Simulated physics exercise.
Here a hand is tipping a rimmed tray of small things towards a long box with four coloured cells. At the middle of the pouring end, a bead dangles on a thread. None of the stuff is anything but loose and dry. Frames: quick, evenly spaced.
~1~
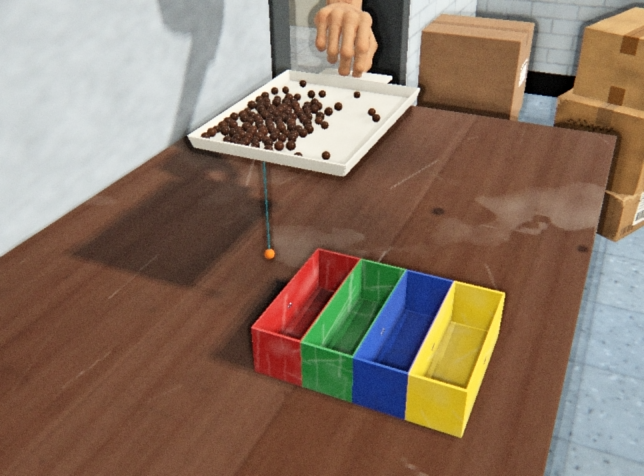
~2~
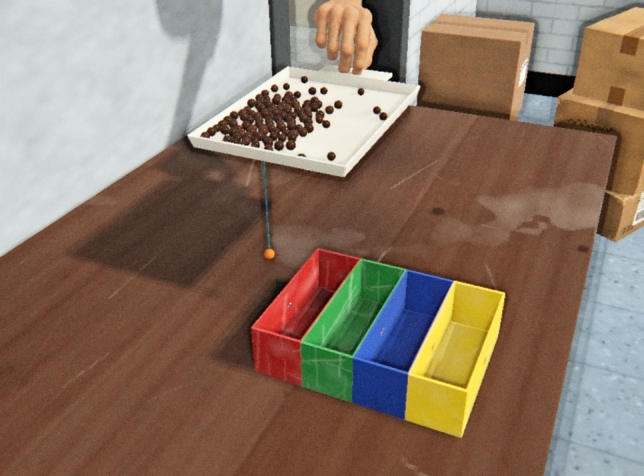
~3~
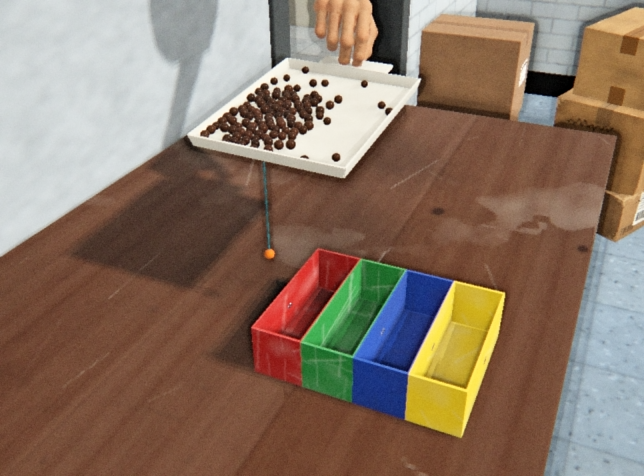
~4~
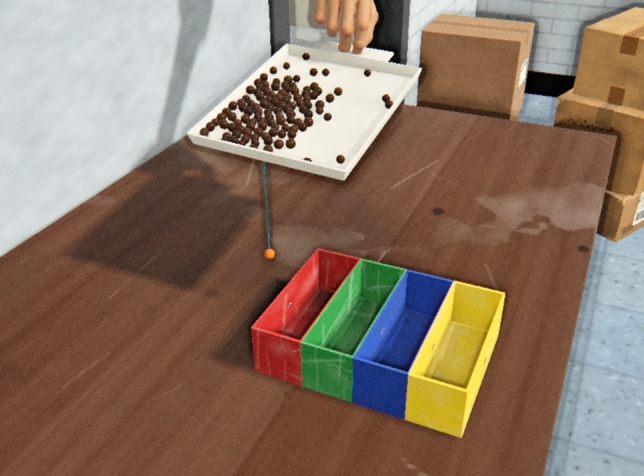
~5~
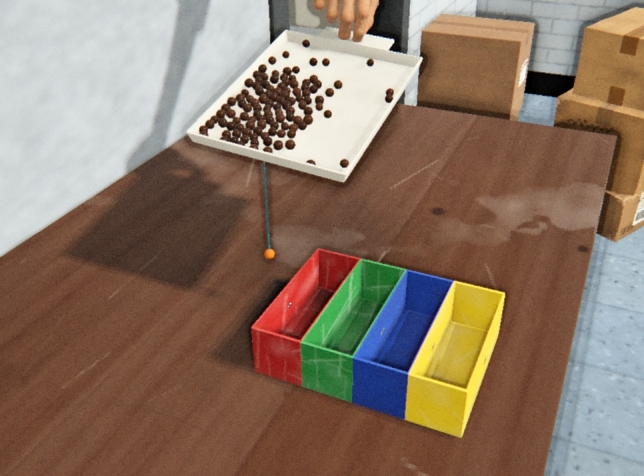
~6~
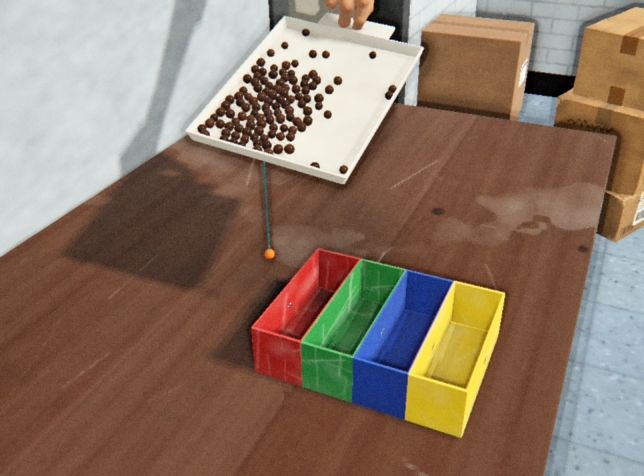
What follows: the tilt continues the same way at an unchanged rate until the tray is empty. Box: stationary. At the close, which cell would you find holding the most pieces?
You would find the most in the red cell.
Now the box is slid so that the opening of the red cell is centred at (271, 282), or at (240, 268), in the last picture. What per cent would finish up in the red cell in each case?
Roughly 20% on the first try and 0% on the second.
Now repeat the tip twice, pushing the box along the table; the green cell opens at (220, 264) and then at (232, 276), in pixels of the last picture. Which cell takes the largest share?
In turn: Yellow; the cell in yellow.
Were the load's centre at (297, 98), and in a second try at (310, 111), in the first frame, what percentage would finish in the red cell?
It would be roughly 50 per cent for the first and roughly 50 per cent for the second.
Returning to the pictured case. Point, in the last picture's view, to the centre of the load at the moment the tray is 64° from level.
In the last view the centre sits at roughly (301, 166).
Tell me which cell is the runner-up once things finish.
It is green.
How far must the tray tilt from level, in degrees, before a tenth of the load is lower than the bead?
About 65 degrees.
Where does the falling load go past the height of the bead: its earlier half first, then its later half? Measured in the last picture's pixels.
(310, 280), then (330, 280).
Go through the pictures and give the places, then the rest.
Corners of the pouring end at (193, 135) and (344, 163), level; middle of the load at (279, 121), chocolate balls; bead on its thread at (269, 254); red cell at (277, 352); green cell at (327, 368); blue cell at (380, 384); yellow cell at (436, 401), in the first frame.
Corners of the pouring end at (193, 135) and (344, 164), level; middle of the load at (278, 120), a stray few on the move, in the second frame.
Corners of the pouring end at (192, 133) and (343, 166), tipped barely, lowest at the right corner; middle of the load at (278, 116), a small part on the move, in the third frame.
Corners of the pouring end at (192, 132) and (343, 168), tipped a little, lowest at the right corner; middle of the load at (278, 111), a small part on the move, in the fourth frame.
Corners of the pouring end at (191, 131) and (343, 171), tipped a little, lowest at the right corner; middle of the load at (277, 107), a small part on the move, in the fifth frame.
Corners of the pouring end at (191, 129) and (343, 174), tipped clearly, lowest at the right corner; middle of the load at (276, 107), nearly all on the move; red cell at (277, 352); green cell at (327, 368); blue cell at (380, 384); yellow cell at (436, 401), in the sixth frame.
Soon after the last picture, tray tipped steeply; about two thirds on the tray; a small part in the red cell; a small part in the green cell; about a quarter falling or outside the box.
A little later, tray tipped past a quarter turn; about half in the red cell; about a third in the green cell; about a quarter falling or outside the box.
Later still, tray tipped past a quarter turn; about half in the red cell; about a third in the green cell; a stray few in the blue cell; a small part falling or outside the box.
By the end, tray tipped past a quarter turn; about half in the red cell; about a third in the green cell; a stray few in the blue cell; none in the yellow cell; a small part outside the box.
